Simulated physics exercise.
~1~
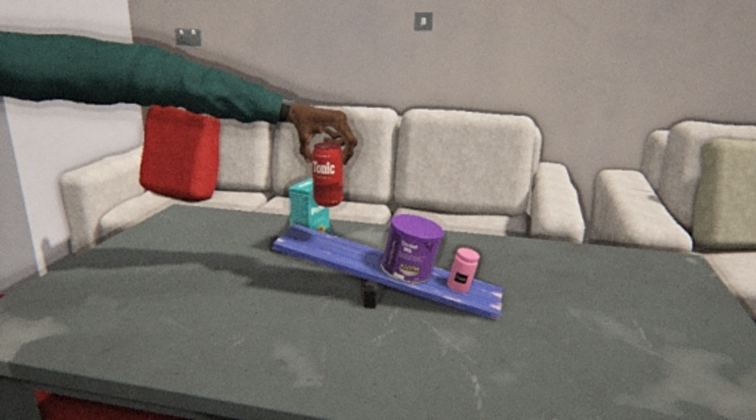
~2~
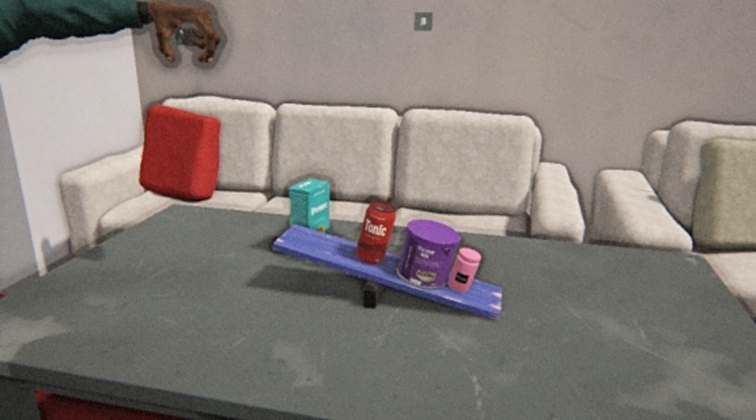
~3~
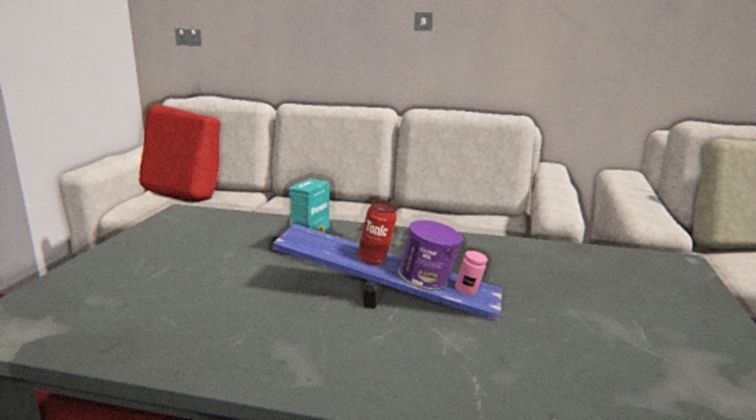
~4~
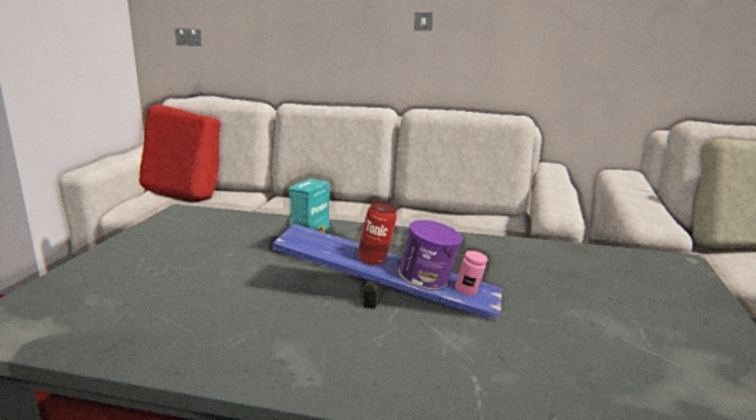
A red can is held by a hand reaching in from the left, in a dark green sleeve, above a blue plank balanced on a small dark block. The plank tilts down to the right on a grey table before pale sofas, seen from slightly above, with a turquoise carton at its raised end and a purple tub and pink shaker toward its low end. The hand lets go and draws back, and the can sits leaning near the middle. The tub shifts slightly right beside the shaker. Everything then rests, the plank's right end still low.
